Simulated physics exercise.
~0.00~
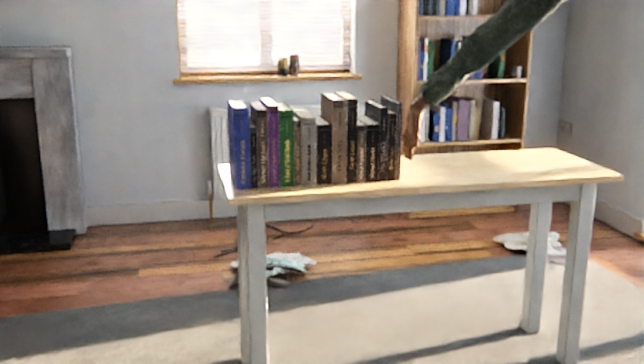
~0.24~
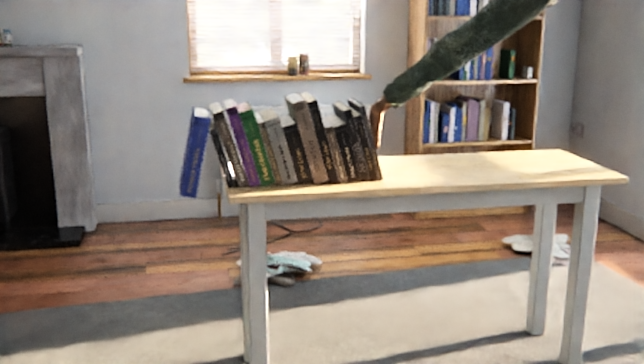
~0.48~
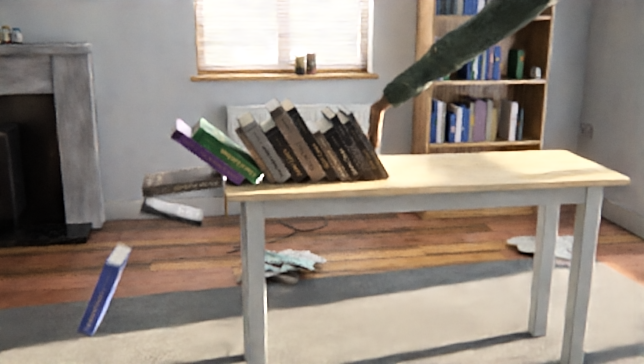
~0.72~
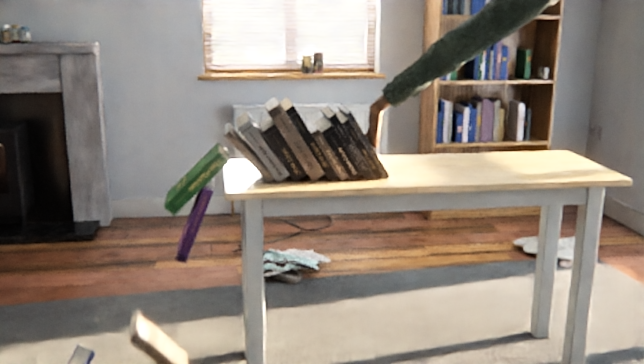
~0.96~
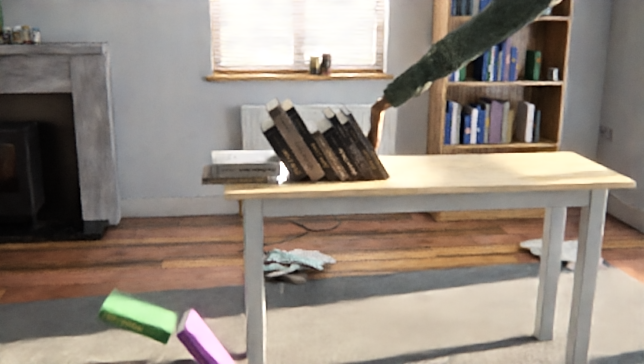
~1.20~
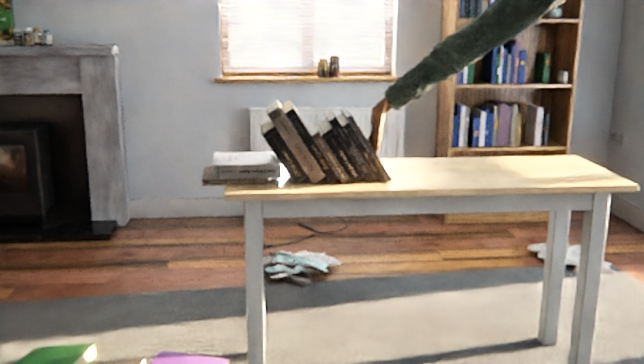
A dark green, arm-like shape reaches in from the upper right and presses against a row of upright books on a pale wooden table, seen from the front in a sunlit room with a fireplace, window and bookcase behind. The row slides and leans left, and the blue book at the end tips over the edge. Dark books beside it drop too, then the green and purple ones topple off and tumble to the floor. The remaining books stay on top, several leaning and others lying flat at the left edge, while green and purple rest below.
